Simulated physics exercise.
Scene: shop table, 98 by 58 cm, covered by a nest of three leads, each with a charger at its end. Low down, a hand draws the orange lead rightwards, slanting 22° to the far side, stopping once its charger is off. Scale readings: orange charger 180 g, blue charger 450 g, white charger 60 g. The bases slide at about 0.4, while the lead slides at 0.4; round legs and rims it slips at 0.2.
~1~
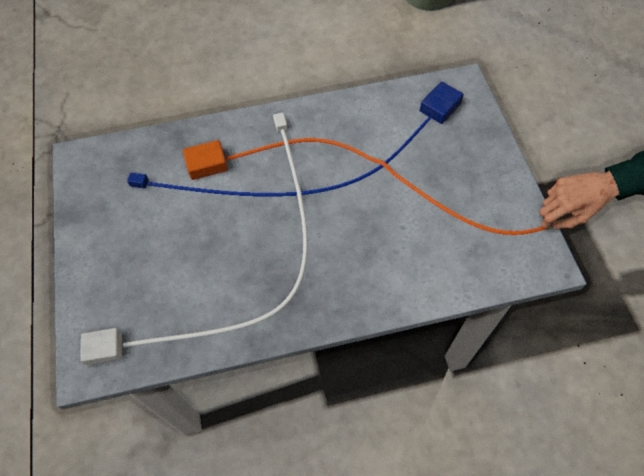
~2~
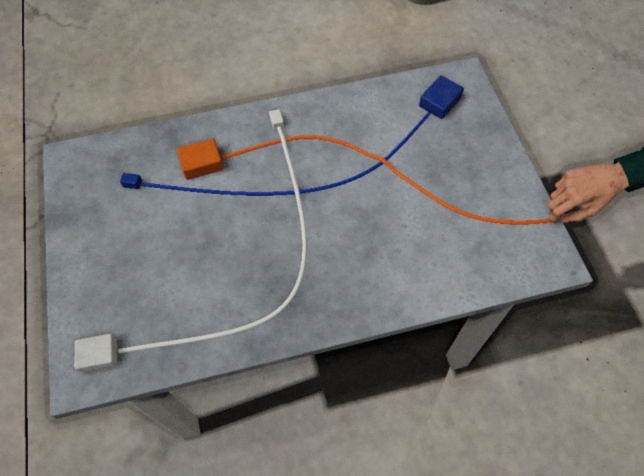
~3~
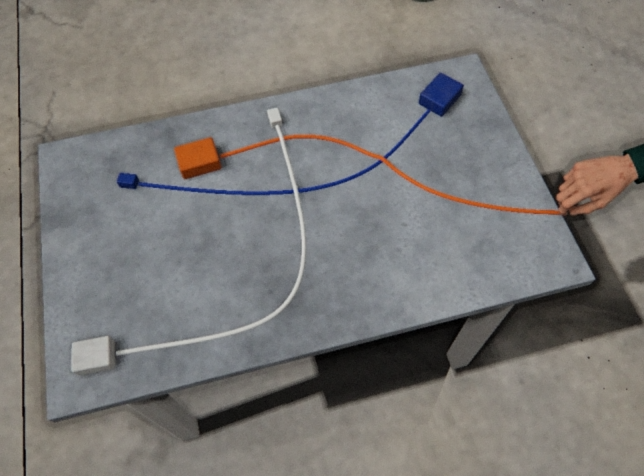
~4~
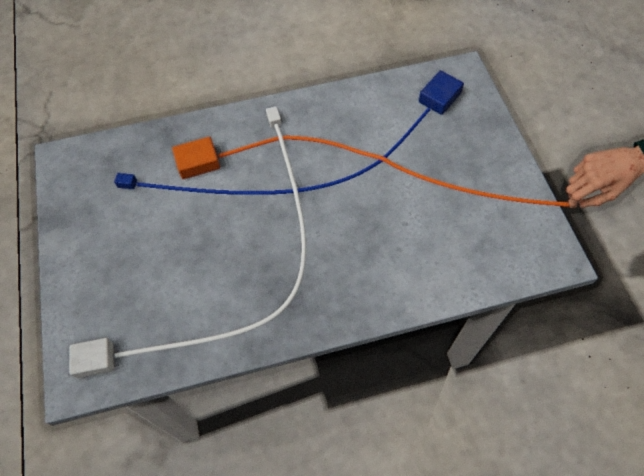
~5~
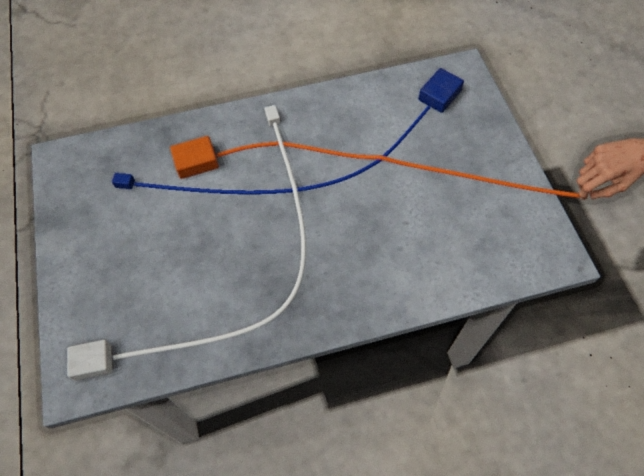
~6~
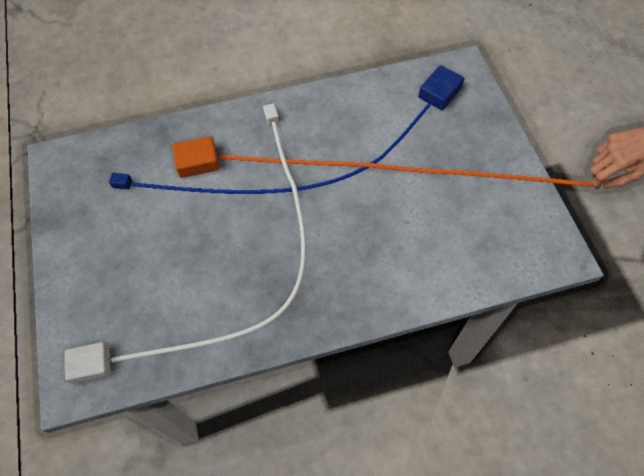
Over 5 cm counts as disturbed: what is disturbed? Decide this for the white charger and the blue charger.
White charger - disturbed, blue charger - undisturbed.
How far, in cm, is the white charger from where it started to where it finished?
The white charger ends up off the top.
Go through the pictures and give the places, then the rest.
The first frame shows shows, white charger (99, 344); blue charger (443, 97); crossings (298, 191) white over blue, (285, 140) white over orange, (381, 165) orange over blue; orange lead runs through (449, 211) (387, 167) (328, 142) (263, 149); grip (549, 226).
In the second frame, shows, orange lead runs through (387, 163) (259, 147); grip (558, 220).
In the third frame, shows, orange lead runs through (387, 163) (257, 145); grip (566, 212).
In the fourth frame, shows, orange lead runs through (390, 163) (256, 145); grip (576, 205).
In the fifth frame, shows, orange lead runs through (396, 162) (256, 146); grip (586, 196).
The sixth frame shows shows, white charger (84, 360); blue charger (443, 82); orange lead runs through (489, 175) (406, 169) (332, 164) (259, 160); grip (600, 186).
Next, the orange lead's tail end at (315, 160); orange charger 20 cm off its start.
Then, the orange lead's tail end at (426, 143); white charger 13 cm off its start, orange charger 42 cm off its start, white plug 19 cm off its start.
After that, the orange lead's tail end at (526, 117); white charger 36 cm off its start at (274, 246), orange charger 64 cm off its start at (514, 112), white plug on its side, 39 cm off its start at (463, 113).
Later, the orange lead has left the top; white charger 86 cm off its start, orange charger over the edge, white plug over the edge.
At the end, the orange lead has left the top; white charger over the edge, blue charger 0 cm off its start at (443, 82), orange charger over the edge, white plug over the edge.
